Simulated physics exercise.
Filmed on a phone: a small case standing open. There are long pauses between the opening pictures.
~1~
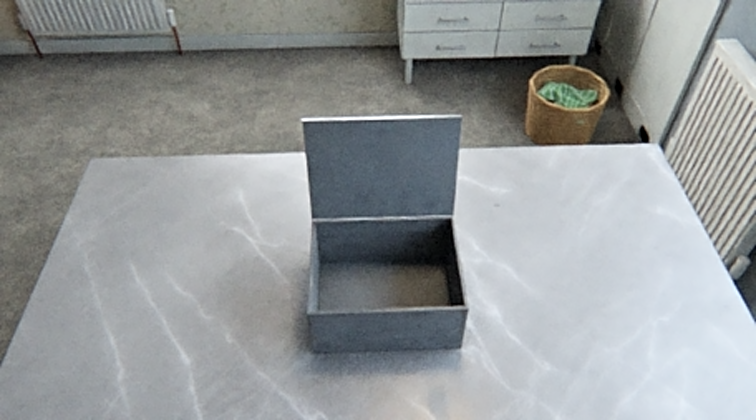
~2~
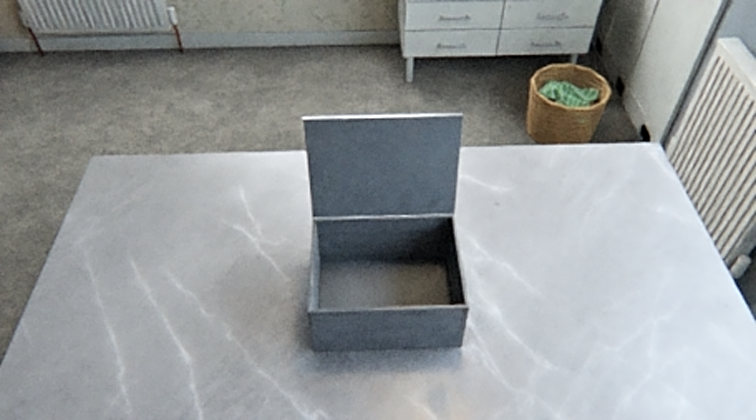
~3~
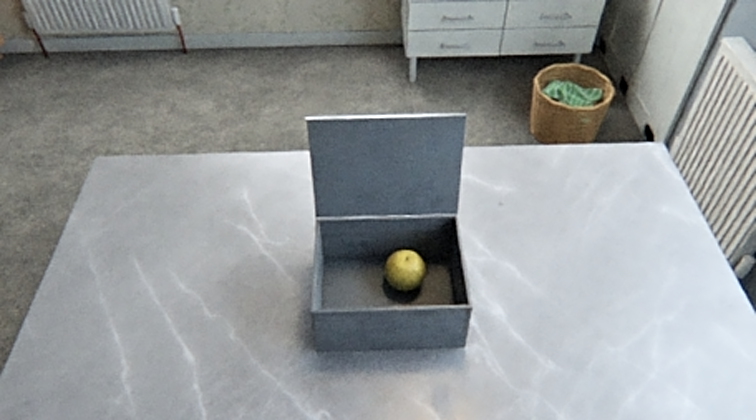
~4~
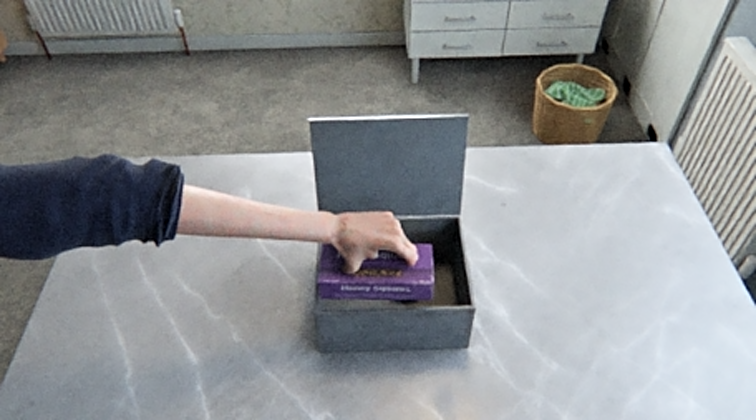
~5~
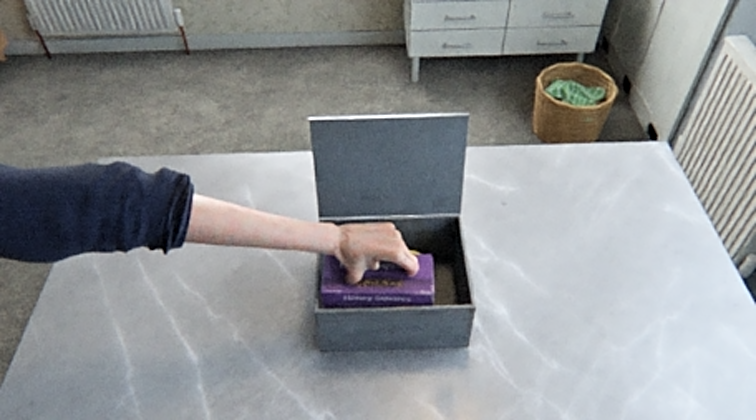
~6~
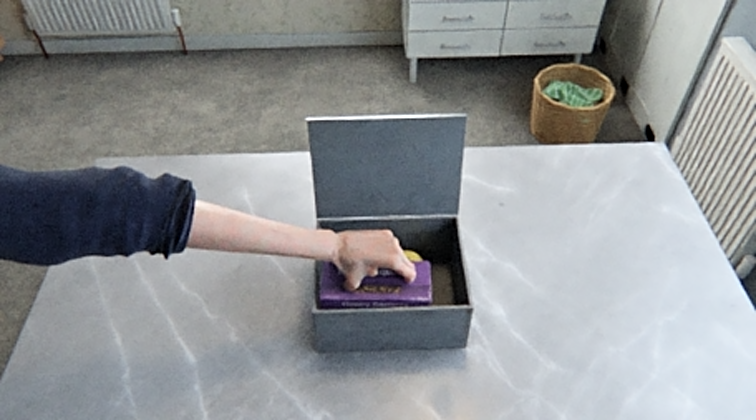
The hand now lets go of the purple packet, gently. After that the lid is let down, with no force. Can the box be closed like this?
Outcome: The lid closes.
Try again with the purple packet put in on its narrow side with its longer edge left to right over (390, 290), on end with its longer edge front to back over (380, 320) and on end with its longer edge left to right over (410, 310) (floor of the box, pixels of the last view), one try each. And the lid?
In the first case it closes; in the second case it will not close; in the third case it stays ajar.
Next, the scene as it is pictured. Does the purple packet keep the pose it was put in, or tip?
It keeps its pose.
Then, 1.00 s later than the last frame, lid starting down; purple packet moved a little near (376, 314).
Then, 1.60 s later than the last frame, lid 60° above the rim; purple packet moved a little near (376, 314).
Then, 1.90 s later than the last frame, lid 16° above the rim; purple packet moved a little near (376, 314).
When it is over, lid shut; moved from the start, purple packet; yellow apple as before. End places, in pixels of the last picture, purple packet near (376, 314).
